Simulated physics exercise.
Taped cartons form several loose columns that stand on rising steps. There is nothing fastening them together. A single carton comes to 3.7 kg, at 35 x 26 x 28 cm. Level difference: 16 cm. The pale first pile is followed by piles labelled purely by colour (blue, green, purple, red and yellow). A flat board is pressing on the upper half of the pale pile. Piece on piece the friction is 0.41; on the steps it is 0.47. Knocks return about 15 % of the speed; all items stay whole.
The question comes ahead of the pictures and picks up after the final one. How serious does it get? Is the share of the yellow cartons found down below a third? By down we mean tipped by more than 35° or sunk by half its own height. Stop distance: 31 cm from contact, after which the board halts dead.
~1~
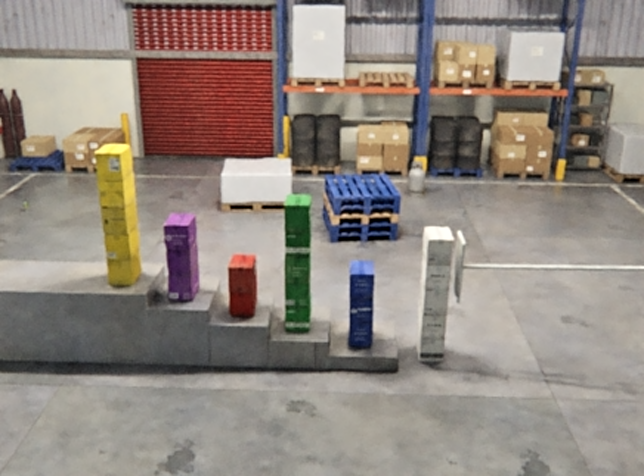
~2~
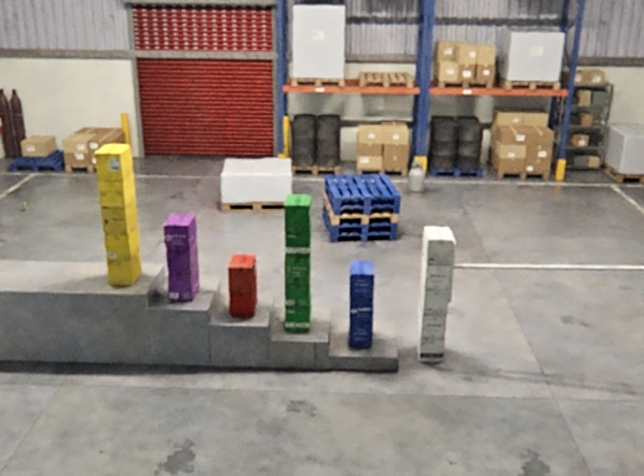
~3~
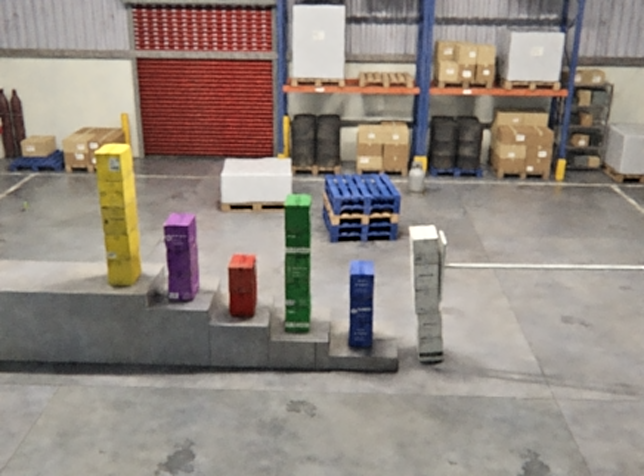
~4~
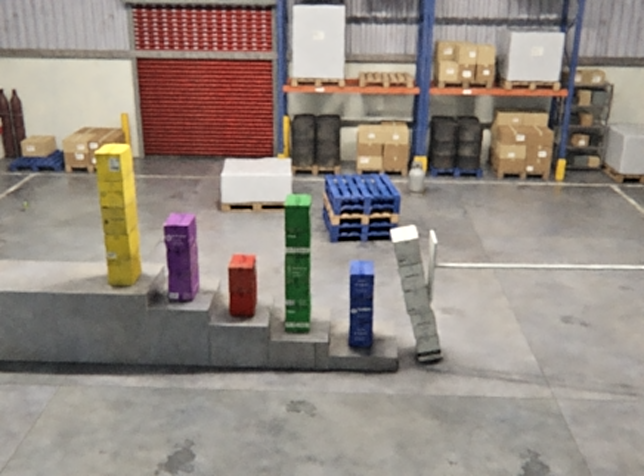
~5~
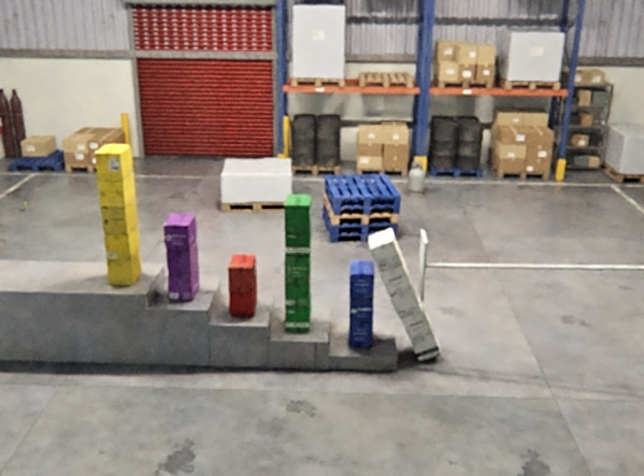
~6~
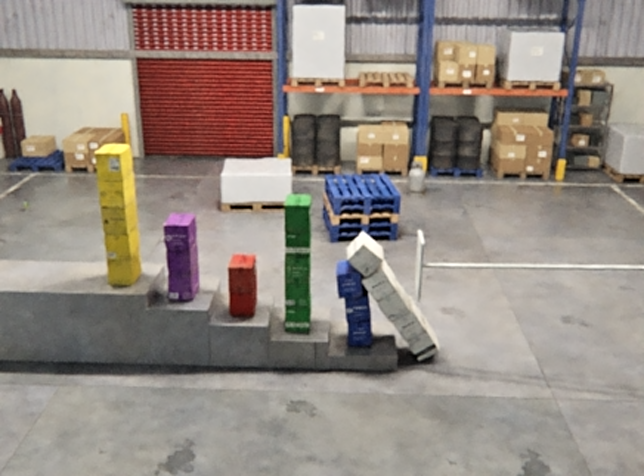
Yes.
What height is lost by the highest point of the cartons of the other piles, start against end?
The top ends up some 0 cm lower.
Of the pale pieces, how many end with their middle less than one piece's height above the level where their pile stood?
Count: 1.
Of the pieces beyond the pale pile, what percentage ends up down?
The share is about 20 in a hundred.
Then, 0.18 s past the last view, 5 of the pale pile down; none of the 5 yellow cartons down (0 of 18 in all colours); top yellow carton unmoved; top blue carton 20° from how it stood.
Then, 0.50 s past the last view, 5 of the pale pile down; none of the 5 yellow cartons down (2 of 18 in all colours); top yellow carton unmoved; top blue carton 7° from how it stood.
Then, 1.28 s past the last view, 5 of the pale pile down; none of the 5 yellow cartons down (4 of 18 in all colours); top yellow carton unmoved; top green carton 21° from how it stood, 46 cm lower.
In the end, 5 of the pale pile down; none of the 5 yellow cartons down (4 of 18 in all colours); top yellow carton unmoved; top blue carton 12° from how it stood, 9 cm lower. That is 0 per cent. From the last view, middles, top yellow carton near (114, 162), top blue carton near (309, 286).
